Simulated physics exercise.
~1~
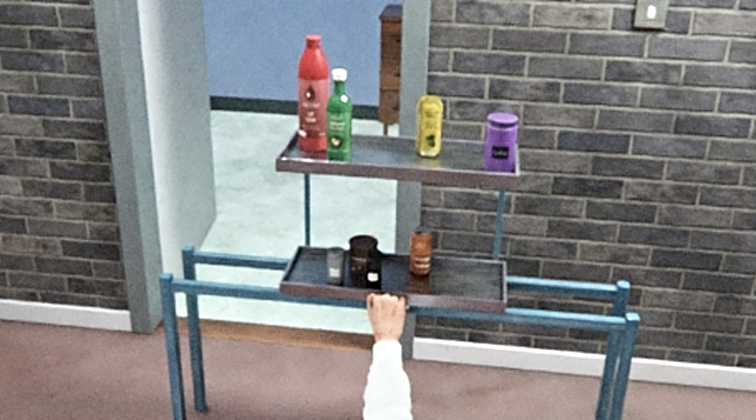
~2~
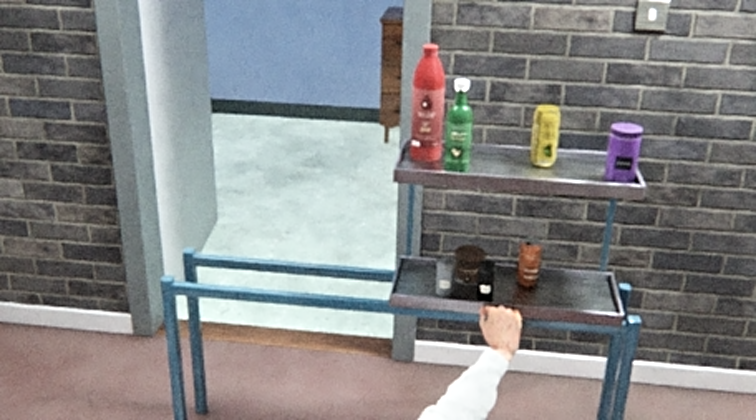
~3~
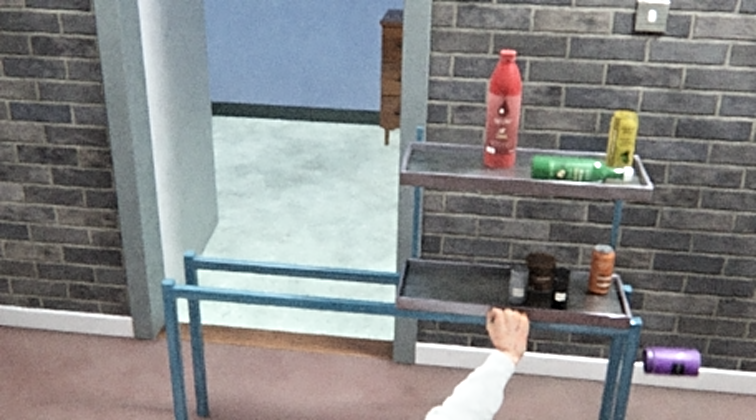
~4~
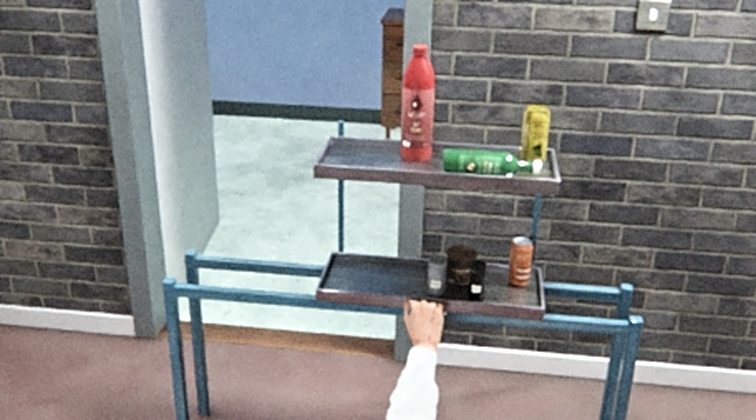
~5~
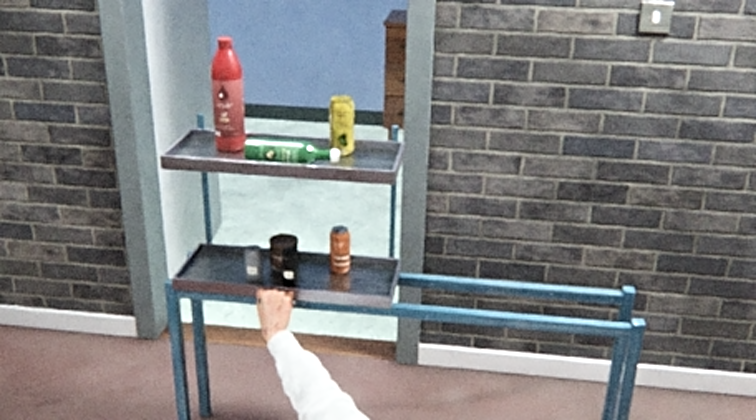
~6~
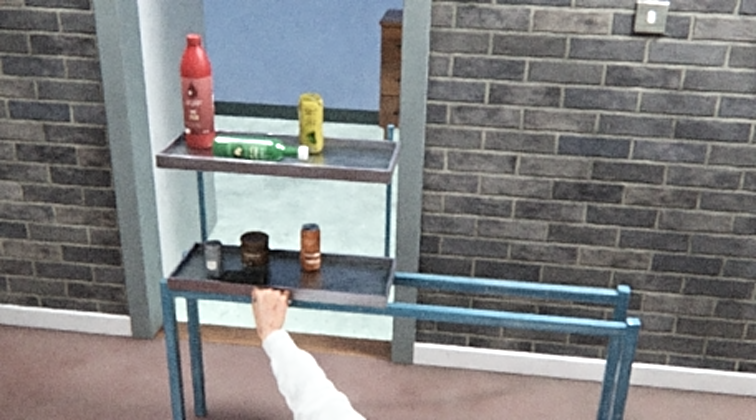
Purple jar falling off a two-tier tray and green bottle toppling as a hand slides it right, then left.
